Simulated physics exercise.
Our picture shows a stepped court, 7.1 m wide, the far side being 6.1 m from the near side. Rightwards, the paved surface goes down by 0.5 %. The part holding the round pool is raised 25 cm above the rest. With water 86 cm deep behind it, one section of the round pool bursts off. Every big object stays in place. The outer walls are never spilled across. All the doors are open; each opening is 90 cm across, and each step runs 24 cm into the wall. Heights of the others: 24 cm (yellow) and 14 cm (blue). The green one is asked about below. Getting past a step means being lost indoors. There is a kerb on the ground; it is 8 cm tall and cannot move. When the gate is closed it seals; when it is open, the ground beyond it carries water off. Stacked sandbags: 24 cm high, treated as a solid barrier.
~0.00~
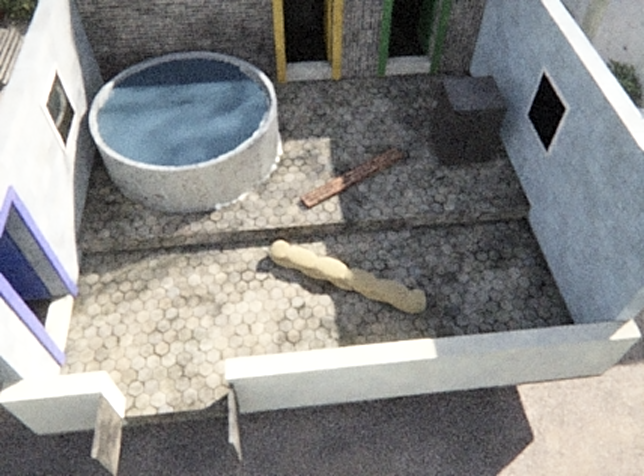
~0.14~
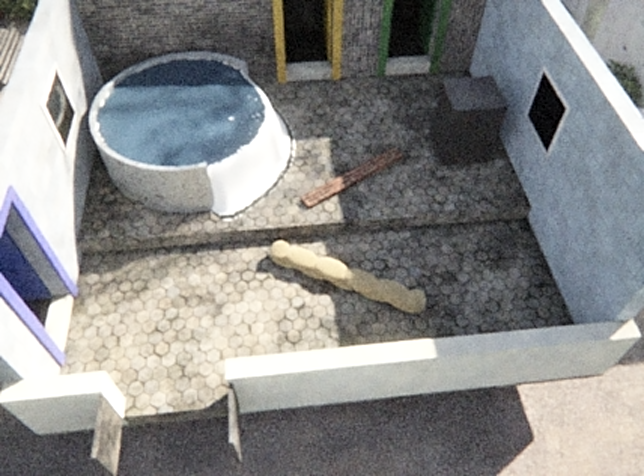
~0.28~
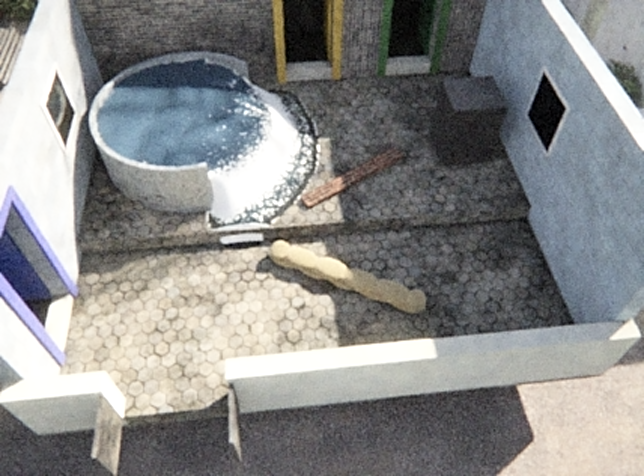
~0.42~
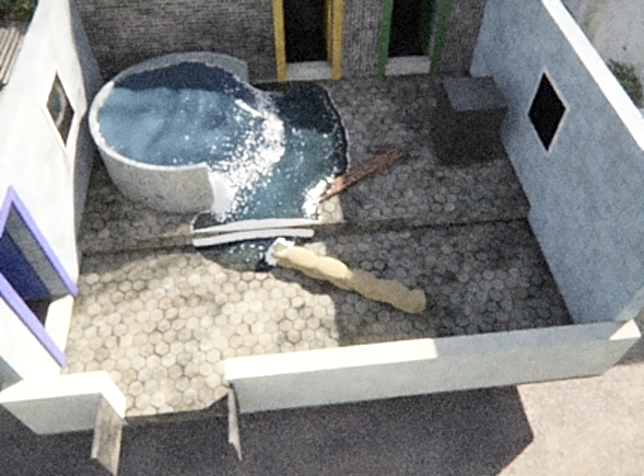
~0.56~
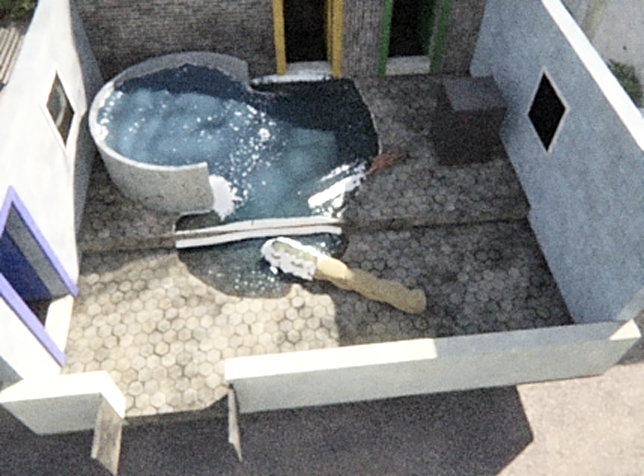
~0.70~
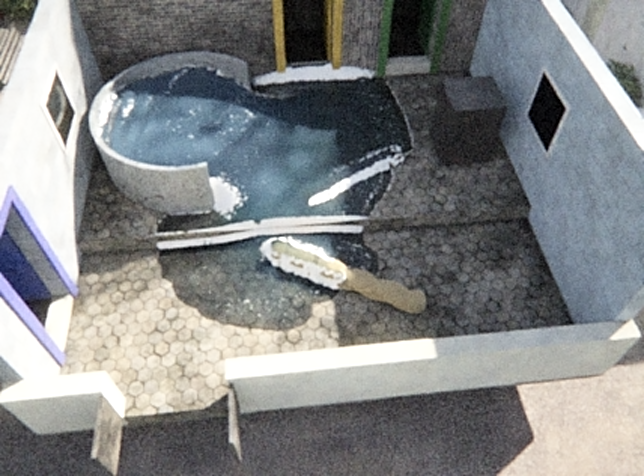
In this clip, a section of a round pool's wall gives way in a walled, stepped courtyard, and water pours out to the right, spreading across the paving, over the step, around a long beige barrier and up to the yellow door.
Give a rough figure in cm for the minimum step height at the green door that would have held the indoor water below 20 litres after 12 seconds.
31 cm.
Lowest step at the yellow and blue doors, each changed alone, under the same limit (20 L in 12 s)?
Close to 19 cm (yellow) and close to 22 cm (blue).
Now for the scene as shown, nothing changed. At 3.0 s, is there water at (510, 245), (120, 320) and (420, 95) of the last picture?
Taking the spots one by one: Swamped, untouched, swamped.
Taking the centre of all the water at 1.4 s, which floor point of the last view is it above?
About (270, 158).
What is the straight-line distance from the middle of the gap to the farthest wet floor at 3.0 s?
About 5.6 metres out.
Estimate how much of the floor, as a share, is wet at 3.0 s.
Roughly 70 percent of the floor.
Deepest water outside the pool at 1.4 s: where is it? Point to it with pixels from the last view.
Near pixel (468, 75).
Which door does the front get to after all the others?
Answer: Blue.
After 1.4 s water covers 60 % of the floor, deepest (57 cm) near (468, 75); 15 cm at the green door, 0 litres in over its 23 cm step.
After 3.0 s water covers 70 % of the floor, deepest (55 cm) near (570, 353); 39 cm at the green door, 16 litres in over its 23 cm step.
After 12.0 s water covers 90 % of the floor, deepest (22 cm) near (401, 370); 7 cm at the green door, 72 litres in over its 23 cm step.
At the green door as built, the water arrived by 0.9 s and peaked near 39 cm at 3.0 s.
Run again over the same 12 s with other heights there, 32 litres in over 28.5 cm, 4 litres over 38.5 cm. The limit of 20 litres is kept from about 31 cm up.
